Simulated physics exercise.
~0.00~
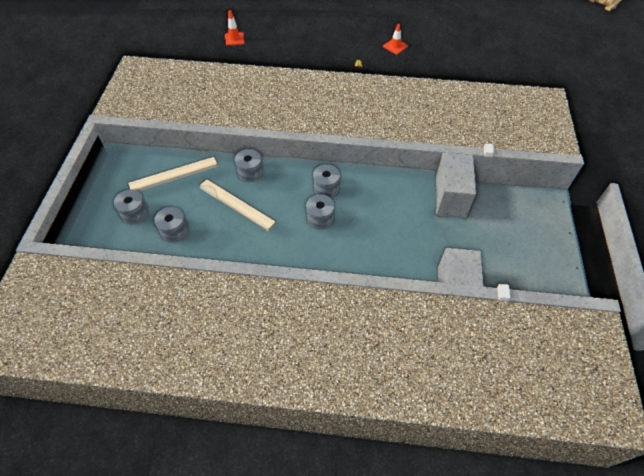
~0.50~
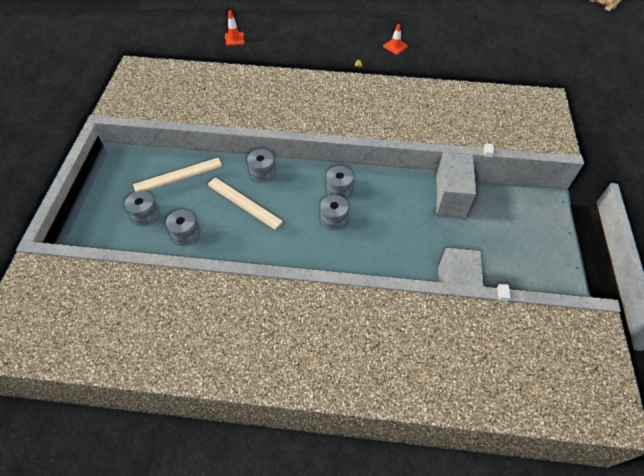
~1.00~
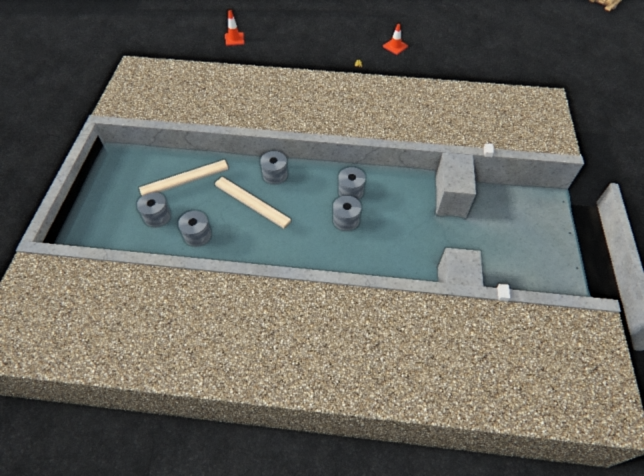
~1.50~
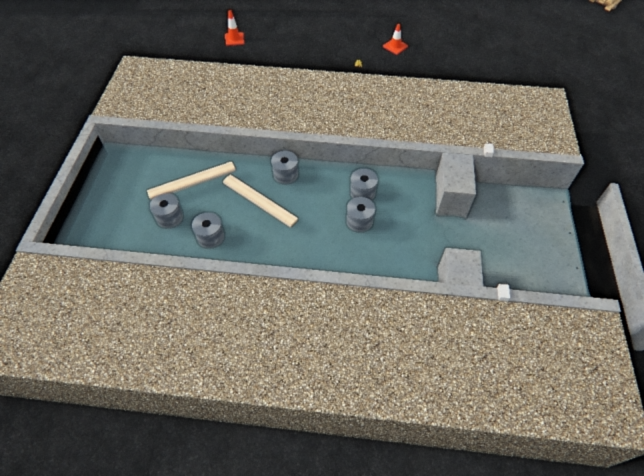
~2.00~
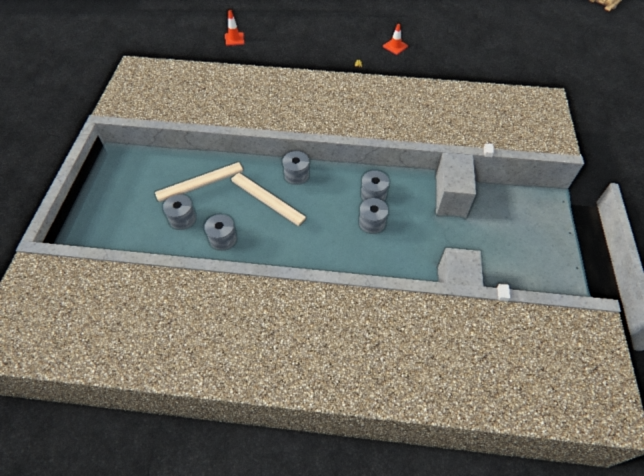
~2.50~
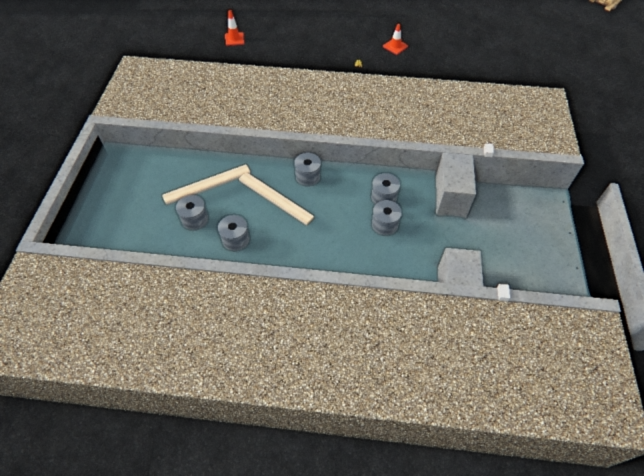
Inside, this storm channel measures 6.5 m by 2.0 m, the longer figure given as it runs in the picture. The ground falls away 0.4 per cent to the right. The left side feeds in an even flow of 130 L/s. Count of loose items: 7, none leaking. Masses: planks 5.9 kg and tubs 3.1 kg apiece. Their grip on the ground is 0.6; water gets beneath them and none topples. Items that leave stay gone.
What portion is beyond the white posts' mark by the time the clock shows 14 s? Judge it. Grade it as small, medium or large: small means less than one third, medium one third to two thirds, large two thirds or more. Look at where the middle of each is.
I would call it large.
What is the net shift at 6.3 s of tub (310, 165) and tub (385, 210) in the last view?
Log: Item 1 at 200 cm, item 2 washed out.
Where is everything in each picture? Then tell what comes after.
A tub at (320, 205) floats; a tub at (248, 159) floats; about 2090 L in view; 0 of 7 have shifted, in the first picture.
A tub at (334, 206), afloat, 18 cm from its start; a tub at (260, 159) floats, 17 cm from its start; about 2090 L in view; 7 of 7 have shifted, in the second picture.
A tub at (347, 207) floats, 34 cm from its start; a tub at (274, 161), afloat, 35 cm from its start; 19 cm deep round most things; 7 of 7 have shifted, in the third picture.
A tub at (361, 208) floats, 51 cm from its start; a tub at (285, 160) floats, 50 cm from its start; 20 cm deep round most things; 7 of 7 have shifted, in the fourth picture.
A tub at (374, 209) floats, 68 cm from its start; a tub at (296, 161), afloat, 65 cm from its start; about 2110 L in view; 7 of 7 have shifted, in the fifth picture.
A tub at (387, 211), afloat, 84 cm from its start; a tub at (308, 163) floats, 81 cm from its start; 20 cm deep round most things; 7 of 7 have shifted, in the sixth picture.
After 3.5 s 0 of 7 are over the mark; 7 afloat.
After 6.3 s 2 of 7 are over the mark; 5 afloat.
After 10.0 s 4 of 7 are over the mark; 5 afloat.
After 14.0 s 6 of 7 are over the mark; 1 afloat.
